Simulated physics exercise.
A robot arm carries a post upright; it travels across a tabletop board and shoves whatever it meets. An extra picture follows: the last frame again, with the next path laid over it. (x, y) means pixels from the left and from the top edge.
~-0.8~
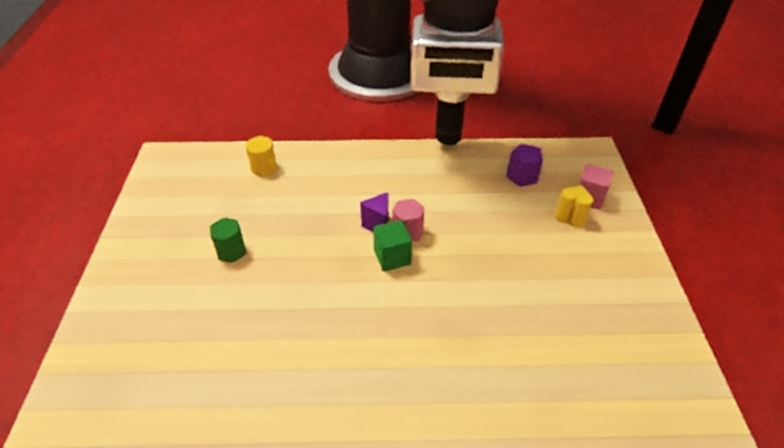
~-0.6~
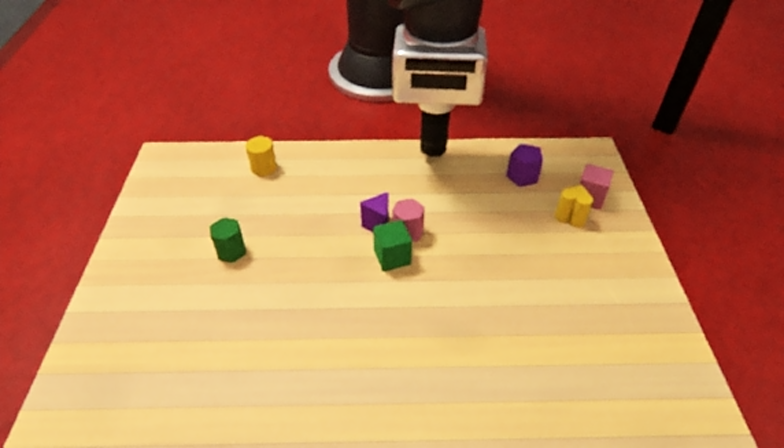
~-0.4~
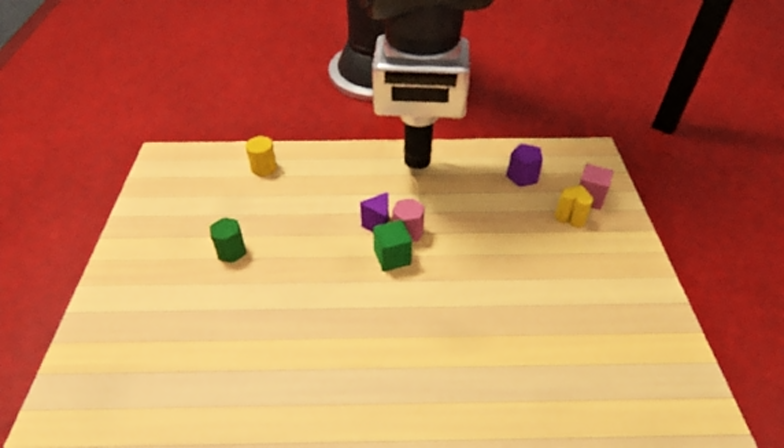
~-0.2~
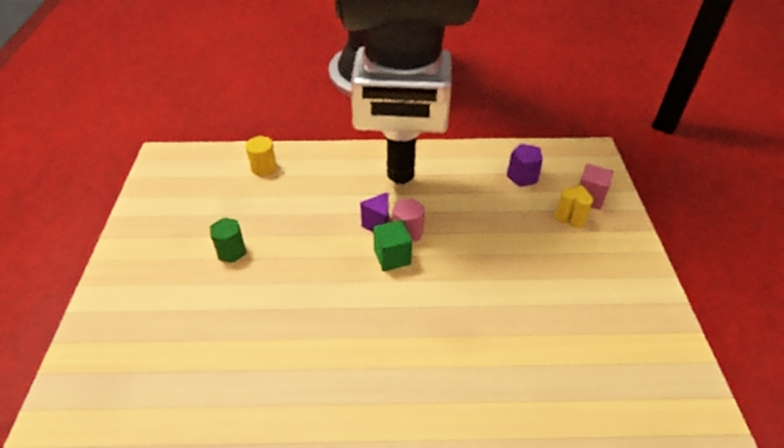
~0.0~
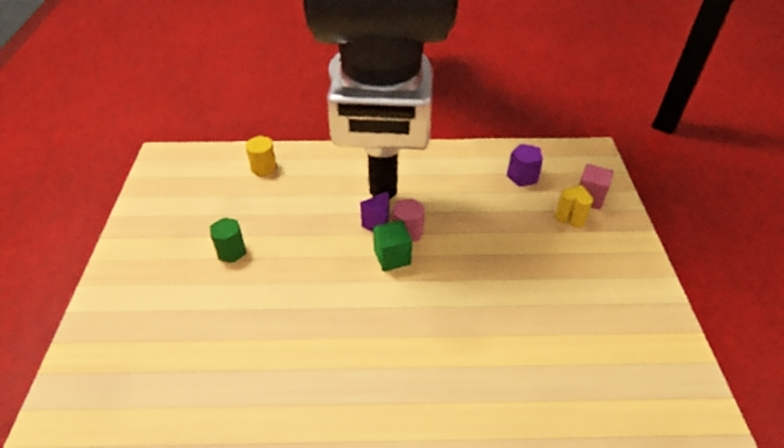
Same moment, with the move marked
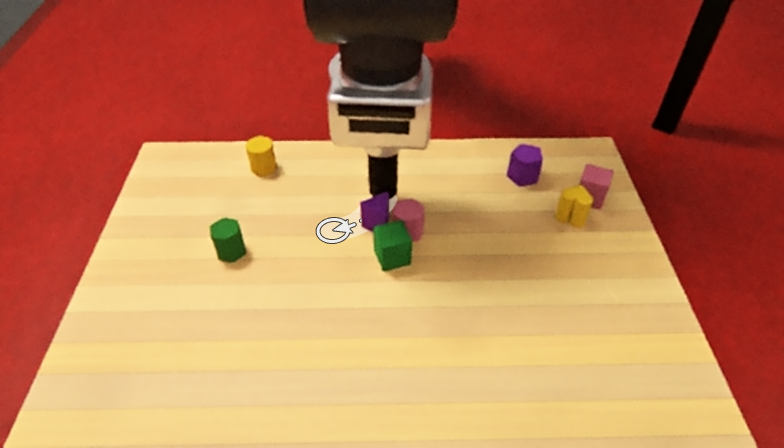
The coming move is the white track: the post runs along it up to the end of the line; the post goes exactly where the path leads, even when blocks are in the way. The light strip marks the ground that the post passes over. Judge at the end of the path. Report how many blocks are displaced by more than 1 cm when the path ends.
One moves.
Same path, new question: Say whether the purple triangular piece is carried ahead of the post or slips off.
When the path ends, it will lie beside or behind the post.
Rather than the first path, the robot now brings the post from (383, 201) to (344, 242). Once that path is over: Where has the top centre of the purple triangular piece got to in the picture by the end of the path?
It is going to be at (374, 219).
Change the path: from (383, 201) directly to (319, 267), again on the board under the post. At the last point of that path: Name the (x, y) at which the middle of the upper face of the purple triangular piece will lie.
Its top middle is near (374, 218).
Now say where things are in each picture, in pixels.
Post tip (448, 138); block tops, purple triangular piece (378, 203); pink hexagon (409, 209), in the first picture.
Post (433, 149); blocks unchanged, in the second picture.
Post (417, 161); blocks unchanged, in the third picture.
Post (401, 175); blocks unchanged, in the fourth picture.
Post (383, 191); purple triangular piece (378, 203); pink hexagon (409, 209), in the fifth picture.
Path on the board, from (383, 201) via (371, 213) and (355, 225), ending at (333, 230).
What follows on the original path. Halfway along, post (362, 210); purple triangular piece (377, 211).
At the end, post (332, 221); purple triangular piece (376, 212), turned 15° anticlockwise; pink hexagon in place.
